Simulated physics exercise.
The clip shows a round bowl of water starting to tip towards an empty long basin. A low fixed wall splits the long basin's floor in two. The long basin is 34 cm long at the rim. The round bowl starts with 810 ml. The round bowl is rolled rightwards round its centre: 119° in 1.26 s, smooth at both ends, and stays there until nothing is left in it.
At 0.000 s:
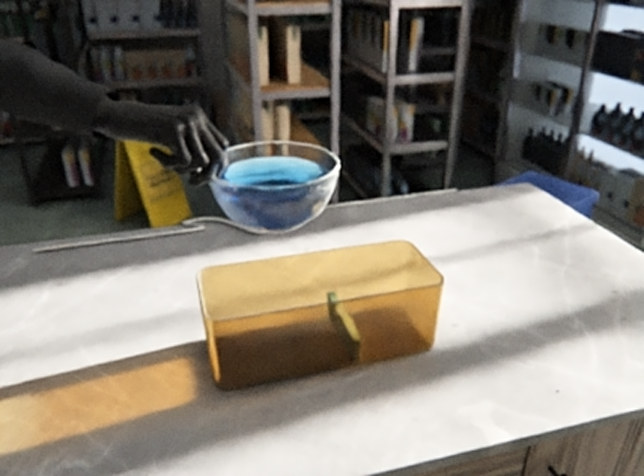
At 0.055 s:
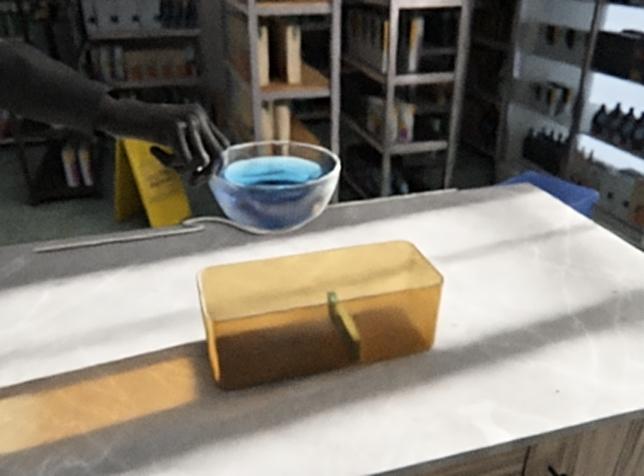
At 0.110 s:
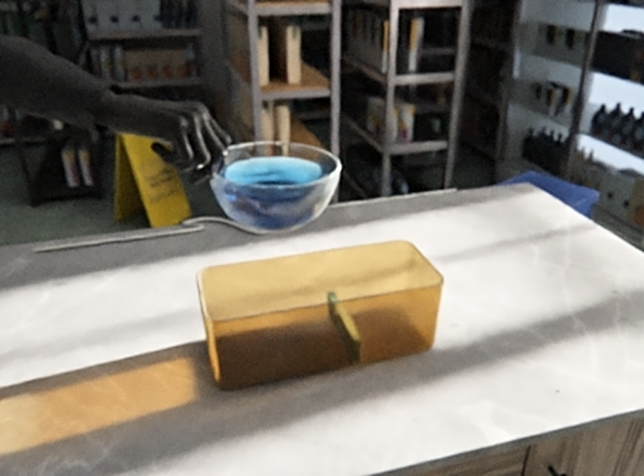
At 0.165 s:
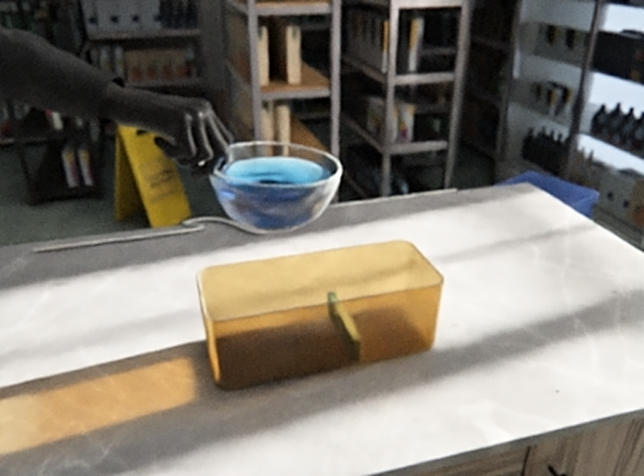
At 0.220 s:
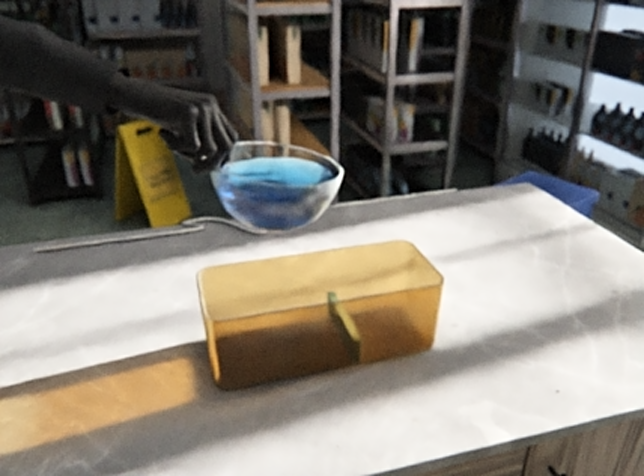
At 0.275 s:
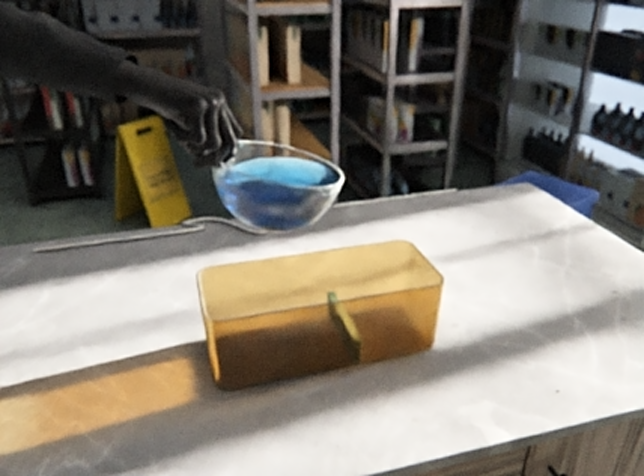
In the video, a dark hand at the left edge of a clear round bowl of blue water gradually tilts it slightly rightwards, behind an empty amber long basin with a low inner wall, which stays still on a pale table.
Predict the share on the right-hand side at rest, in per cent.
The far part has some 75 per cent.
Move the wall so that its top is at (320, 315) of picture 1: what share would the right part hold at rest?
Then about 95 per cent.
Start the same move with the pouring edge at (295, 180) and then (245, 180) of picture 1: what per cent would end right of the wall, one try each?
First 40, then 10 per cent.
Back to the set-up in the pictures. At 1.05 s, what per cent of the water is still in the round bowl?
Some 0 per cent.
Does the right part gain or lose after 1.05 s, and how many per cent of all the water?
It goes down by about 4.
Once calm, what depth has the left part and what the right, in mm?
Left about 8 mm, right about 38 mm.
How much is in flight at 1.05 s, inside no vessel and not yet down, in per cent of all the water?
Near 2 in a hundred.
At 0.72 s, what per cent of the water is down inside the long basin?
Near 28 in a hundred.
After 0.72 s the tilt is 73° and 36 per cent is still to pour, 0 is left of the wall and 28 right of it.
After 1.05 s the tilt is 111° and 0 per cent is still to pour, 19 is left of the wall and 79 right of it.
After 1.39 s the tilt is 119° and 0 per cent is still to pour, 24 is left of the wall and 76 right of it.
After 1.76 s the tilt is 119° and 0 per cent is still to pour, 24 is left of the wall and 75 right of it.
In the end 24 per cent lies left of the wall, 75 right of it and 0 outside.
